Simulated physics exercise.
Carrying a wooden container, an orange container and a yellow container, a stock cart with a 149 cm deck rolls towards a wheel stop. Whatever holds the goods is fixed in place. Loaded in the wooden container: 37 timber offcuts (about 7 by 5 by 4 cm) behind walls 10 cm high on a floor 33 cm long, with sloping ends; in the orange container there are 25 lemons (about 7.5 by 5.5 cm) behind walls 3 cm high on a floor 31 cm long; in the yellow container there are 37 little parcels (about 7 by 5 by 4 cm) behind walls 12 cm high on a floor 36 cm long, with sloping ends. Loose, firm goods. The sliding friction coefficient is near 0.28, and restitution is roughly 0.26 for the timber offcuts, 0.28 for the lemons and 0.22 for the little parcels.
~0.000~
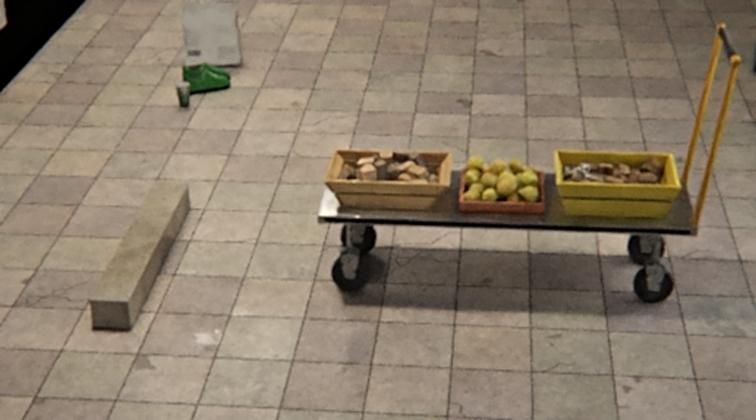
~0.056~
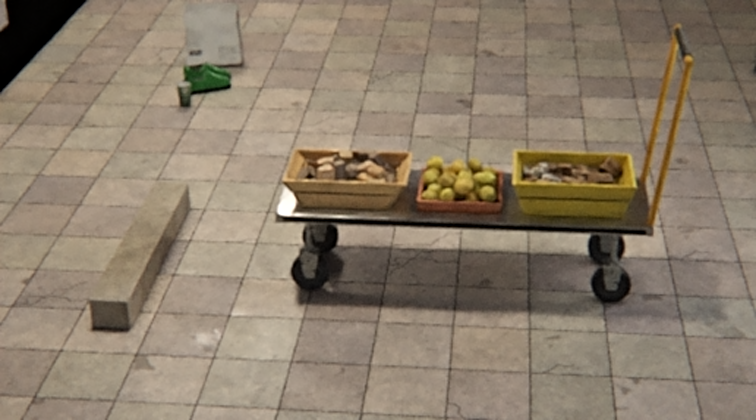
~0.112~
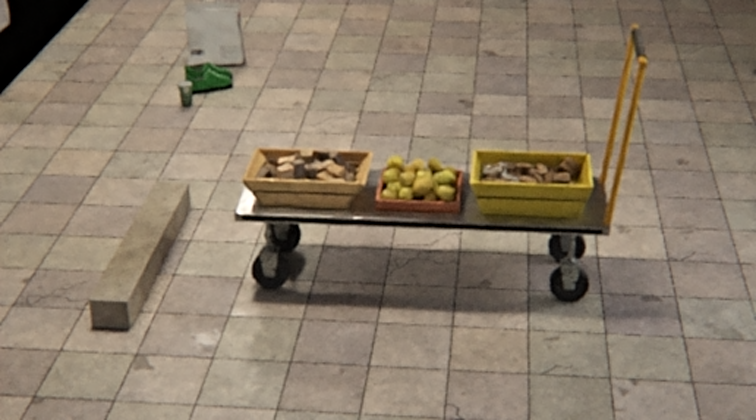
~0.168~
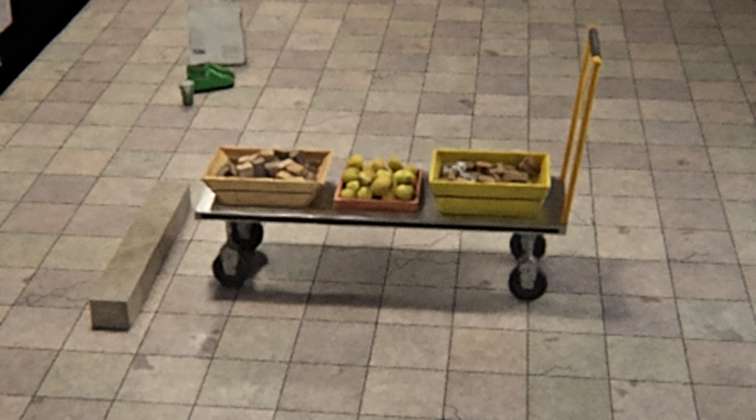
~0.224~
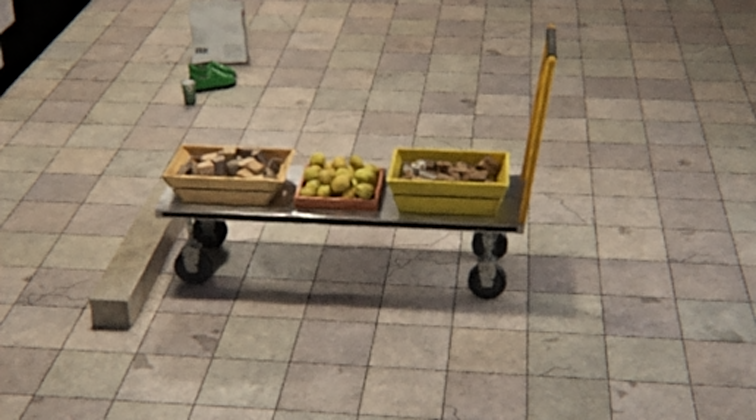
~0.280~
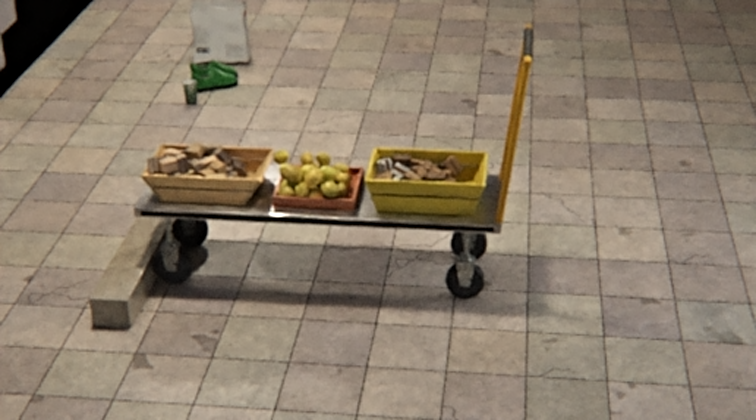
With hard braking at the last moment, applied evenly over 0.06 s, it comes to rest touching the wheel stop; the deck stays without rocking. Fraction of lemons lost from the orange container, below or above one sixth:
The spill is going to exceed a sixth, I think.
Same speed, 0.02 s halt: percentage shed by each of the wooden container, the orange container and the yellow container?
Wooden container 20, orange container 30, yellow container 20 %.
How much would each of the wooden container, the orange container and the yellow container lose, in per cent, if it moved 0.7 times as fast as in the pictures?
In that case the wooden container sheds 10 per cent, the orange container 30 per cent and the yellow container 10 per cent.
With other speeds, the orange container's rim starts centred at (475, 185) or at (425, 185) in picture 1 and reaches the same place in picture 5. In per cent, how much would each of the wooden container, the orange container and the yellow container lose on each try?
Wooden container 10 and 0, orange container 30 and 20, yellow container 10 and 0 per cent.
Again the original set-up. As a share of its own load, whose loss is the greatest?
Orange container.
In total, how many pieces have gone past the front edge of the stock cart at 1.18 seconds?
About 8.
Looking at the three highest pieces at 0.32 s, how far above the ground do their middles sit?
Height, averaged: Around 56 cm.
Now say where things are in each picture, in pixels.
In the first picture (we follow the rim corner now nearest the camera; the camera moves round a little), orange container at (541, 204); yellow container at (678, 187); 75 cm still to roll; nothing out yet.
In the second picture, orange container at (498, 203); yellow container at (634, 187); 58 cm still to roll.
In the third picture, orange container at (456, 203); yellow container at (590, 186); 42 cm still to roll.
In the fourth picture, orange container at (414, 202); yellow container at (547, 186); 25 cm still to roll.
In the fifth picture, orange container at (374, 200); yellow container at (505, 185); 9 cm still to roll.
In the sixth picture, orange container at (351, 200); yellow container at (482, 184); stopping; 1 out, the lowest lemon at (281, 157).
After 0.32 s, 0 of 37 out of the wooden container, 3 of 25 out of the orange container and 0 of 37 out of the yellow container.
After 0.44 s, 5 of 37 out of the wooden container, 7 of 25 out of the orange container and 0 of 37 out of the yellow container.
After 0.67 s, 9 of 37 out of the wooden container, 8 of 25 out of the orange container and 1 of 37 out of the yellow container.
When it is over (at 1.18 s), 9 of 37 out of the wooden container, 9 of 25 out of the orange container and 1 of 37 out of the yellow container. Asked share, 9 of 25, 36 per cent.
